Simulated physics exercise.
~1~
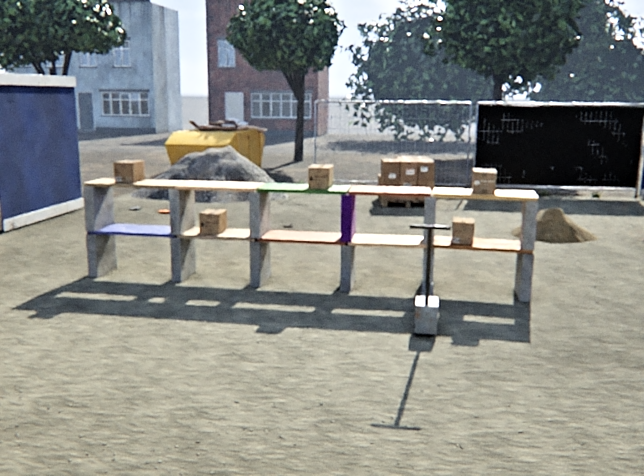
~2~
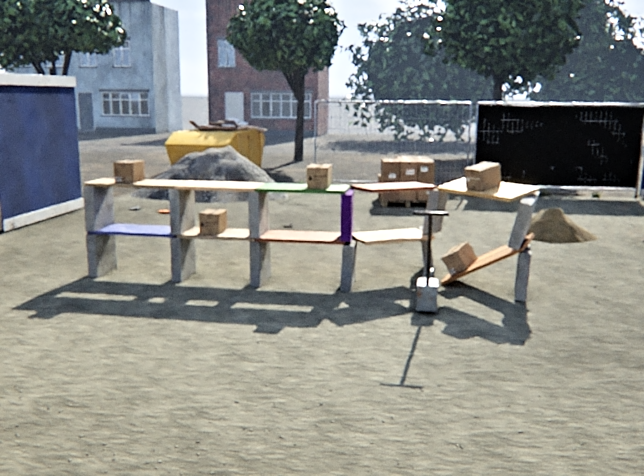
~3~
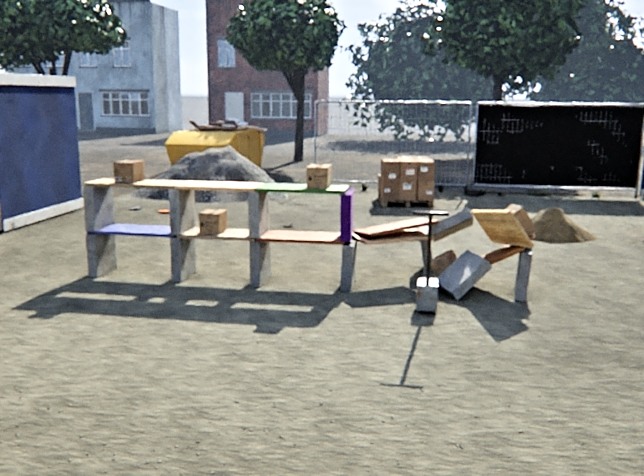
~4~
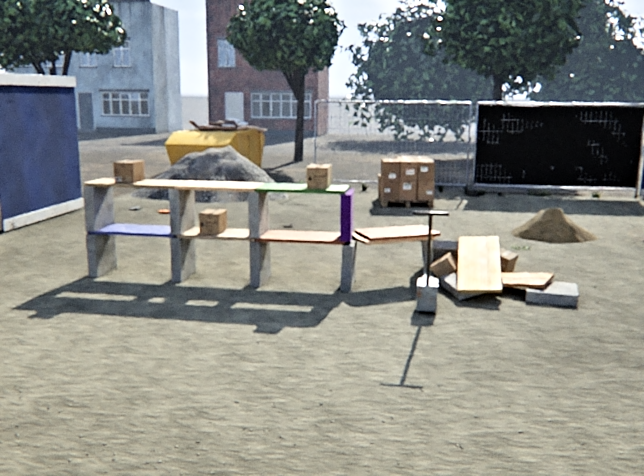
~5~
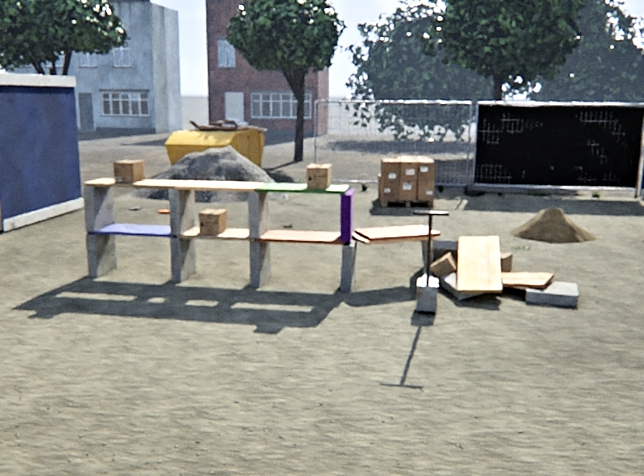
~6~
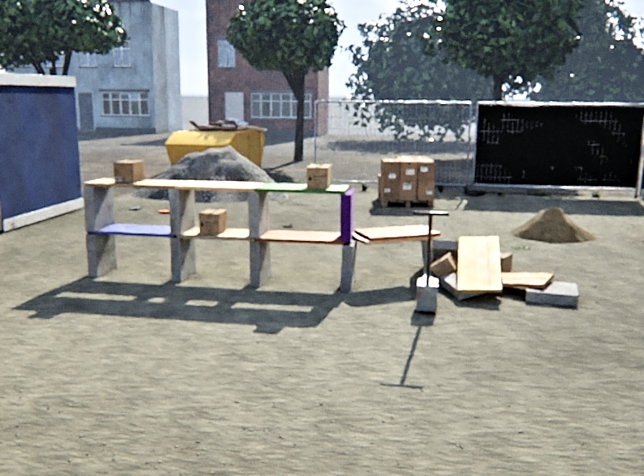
In a sandy yard, a jack beneath a two-tier shelf of loose boards and blocks lifts slightly at one upright, and the right end tips and collapses into a heap, while the rest, including the green board, purple upright and blue board, stays standing.
